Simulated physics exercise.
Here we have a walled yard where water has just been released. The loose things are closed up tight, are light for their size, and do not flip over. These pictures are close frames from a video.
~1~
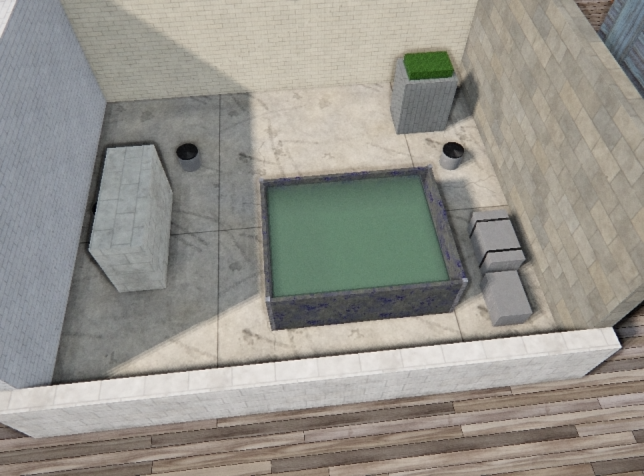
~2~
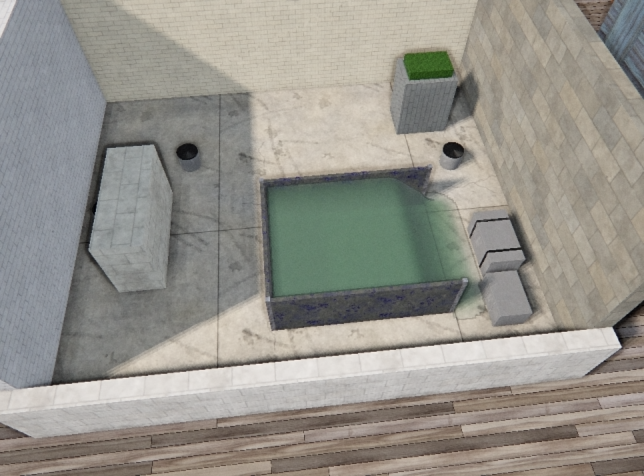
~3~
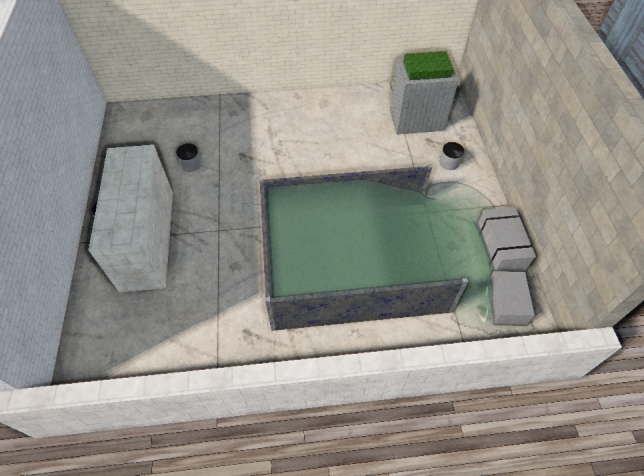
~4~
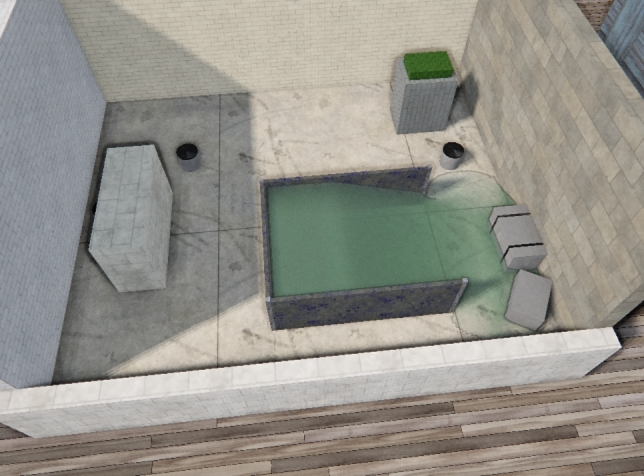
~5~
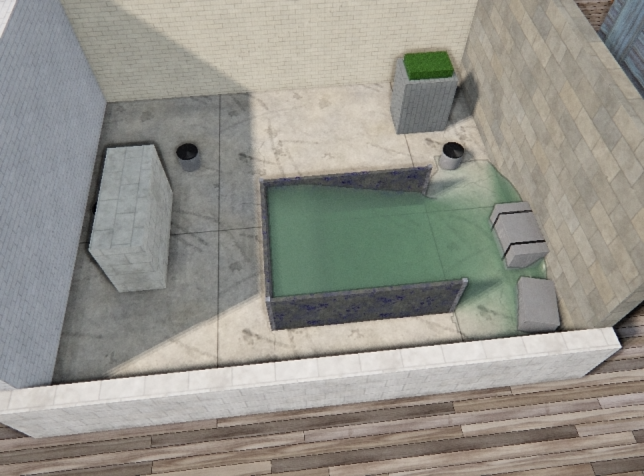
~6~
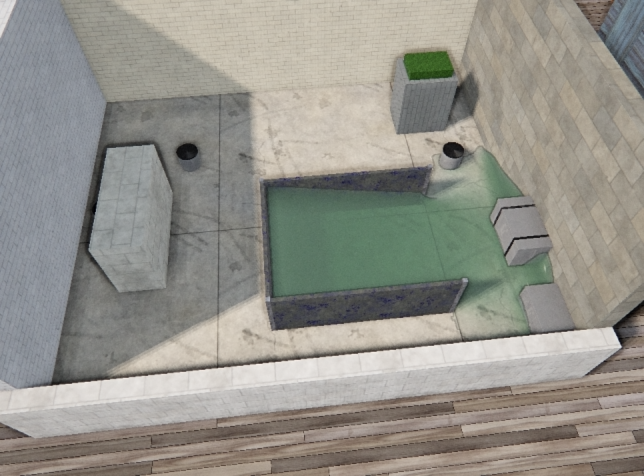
Green water poured out of the open right side of a walled tank and spread across the pale yard floor, then pushed two gray boxes a short way right, toward the tiled wall.
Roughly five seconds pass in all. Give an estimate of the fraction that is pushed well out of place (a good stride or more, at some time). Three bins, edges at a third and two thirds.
The portion moved well away reaches the top third.
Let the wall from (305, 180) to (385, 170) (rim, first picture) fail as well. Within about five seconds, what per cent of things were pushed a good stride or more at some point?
I make it 40 per cent.
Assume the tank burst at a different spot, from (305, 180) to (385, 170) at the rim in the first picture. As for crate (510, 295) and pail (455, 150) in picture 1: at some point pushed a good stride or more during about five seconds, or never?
First under that mark, then beyond that mark.
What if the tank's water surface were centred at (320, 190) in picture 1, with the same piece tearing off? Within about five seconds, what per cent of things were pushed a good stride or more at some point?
Roughly 80 in a hundred.
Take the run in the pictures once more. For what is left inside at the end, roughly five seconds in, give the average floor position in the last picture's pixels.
That averages to about (225, 212) on the floor.
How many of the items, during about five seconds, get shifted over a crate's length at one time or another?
The count is 5.
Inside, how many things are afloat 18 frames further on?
The count is 2.
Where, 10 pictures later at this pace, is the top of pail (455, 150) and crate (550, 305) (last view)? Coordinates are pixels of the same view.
They end up at about pixels (380, 143) and (381, 332).
A moment on, 0 of 5 are well off their spots; 2 afloat.
Next, 2 of 5 are well off their spots; 2 afloat.
Later, 2 of 5 are well off their spots; 2 afloat.
In the end, 5 of 5 are well off their spots, and 5 have been at some point; 4 afloat.
